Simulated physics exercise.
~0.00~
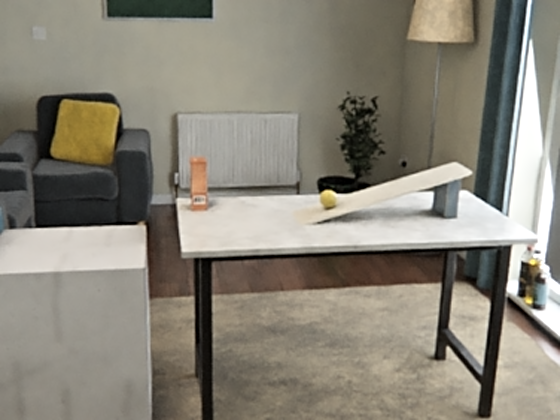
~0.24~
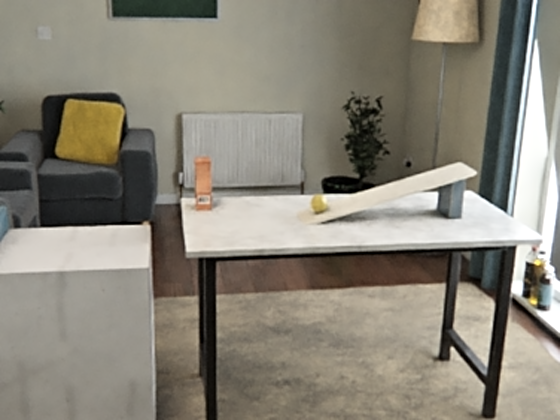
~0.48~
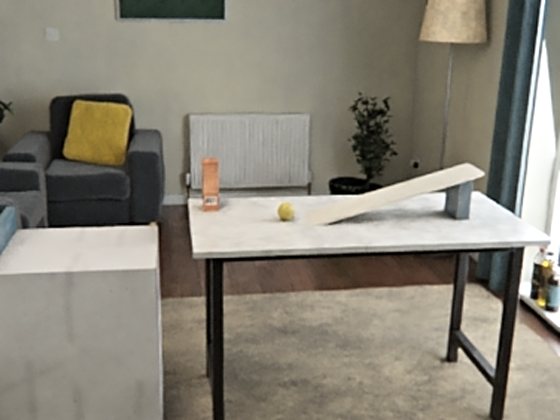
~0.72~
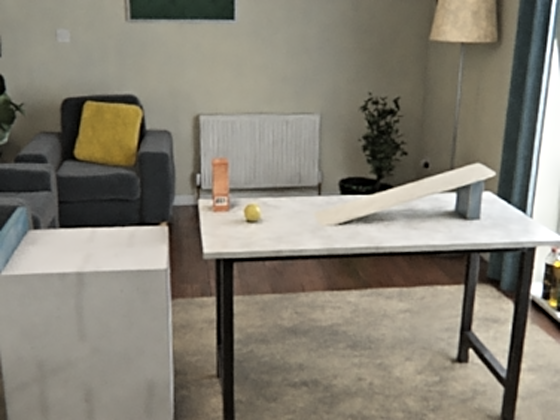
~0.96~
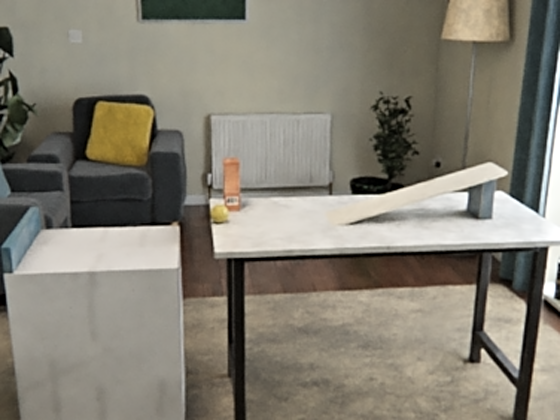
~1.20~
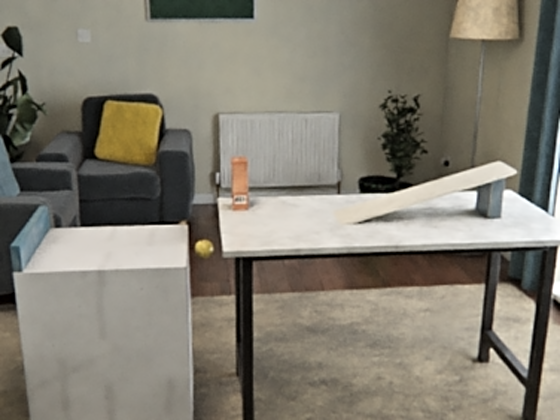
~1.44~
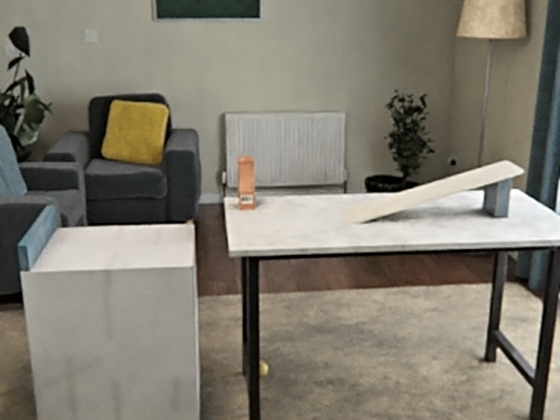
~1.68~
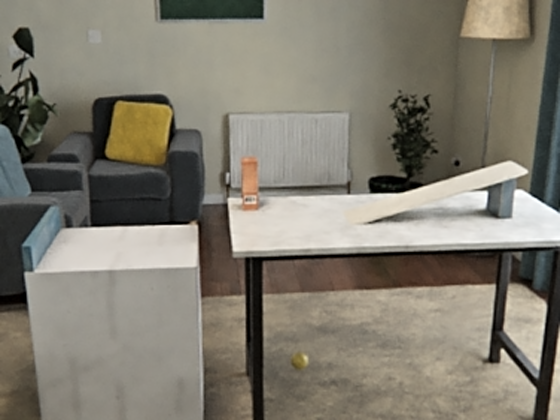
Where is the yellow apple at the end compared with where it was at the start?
At the start the yellow apple was on the lower part of the ramp on top of the table. By the end it was low down beneath the table, having dropped into the gap.
